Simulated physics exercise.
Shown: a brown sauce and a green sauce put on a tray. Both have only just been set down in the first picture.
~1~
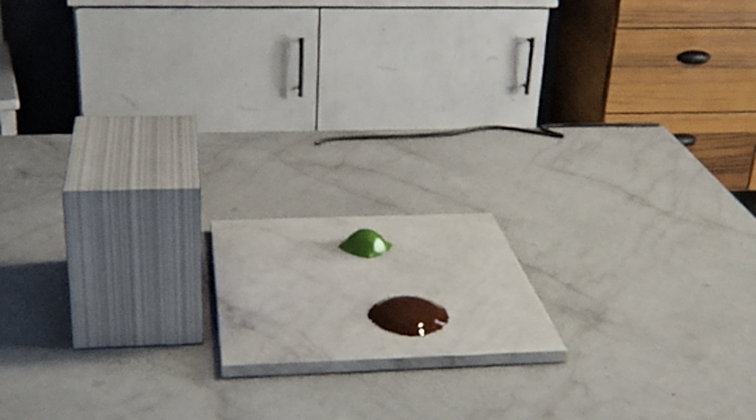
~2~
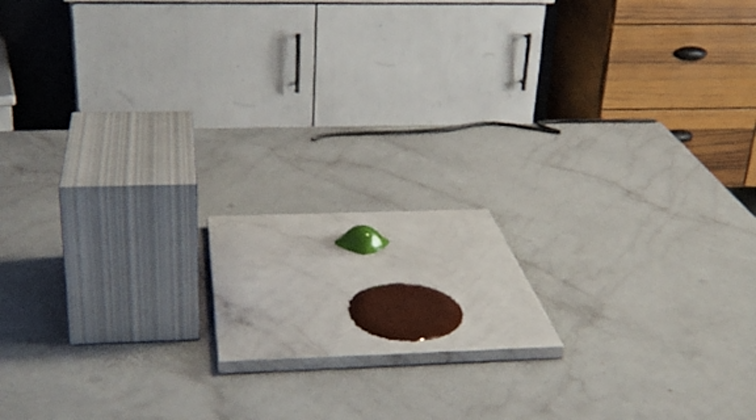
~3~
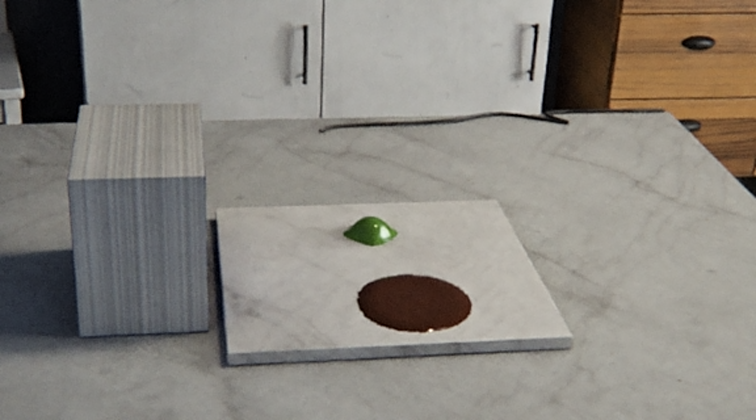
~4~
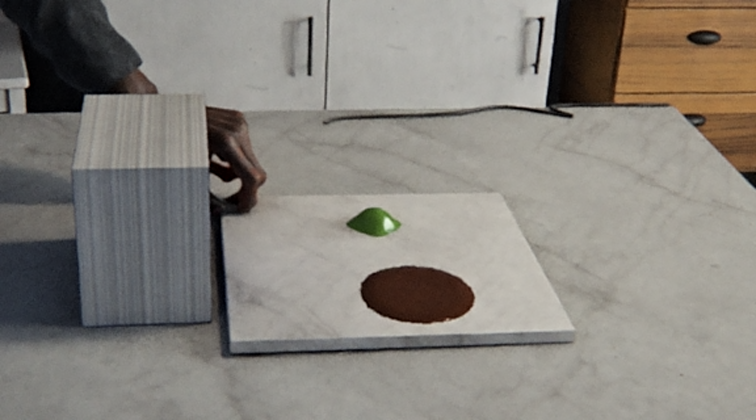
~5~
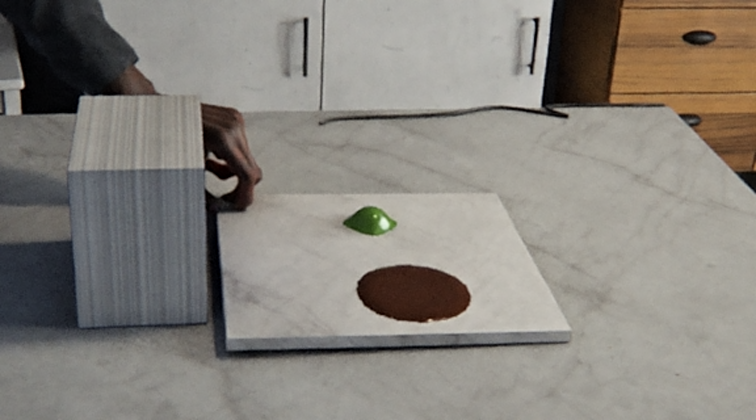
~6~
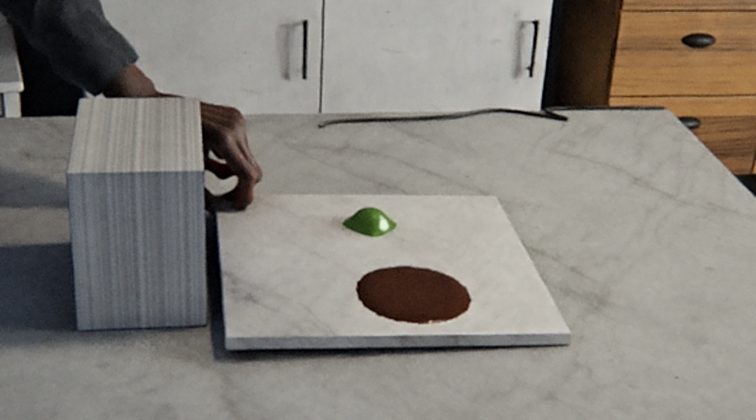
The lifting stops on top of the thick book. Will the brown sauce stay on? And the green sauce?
Recorded: Brown sauce leaves the surface; green sauce does not leave.
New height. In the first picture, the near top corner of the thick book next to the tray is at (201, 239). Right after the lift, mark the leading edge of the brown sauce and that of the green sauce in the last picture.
Roughly (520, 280) and (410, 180).
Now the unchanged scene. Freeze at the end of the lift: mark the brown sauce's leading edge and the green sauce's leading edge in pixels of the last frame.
(556, 292); (426, 167).
A moment on, slope about 34°; the brown sauce has crept down a long way; the green sauce has not moved.
Further on, the brown sauce is dripping off the low end; the green sauce has not moved.
When it is over, slope about 34°; the brown sauce is dripping off the low end; the green sauce has not moved.
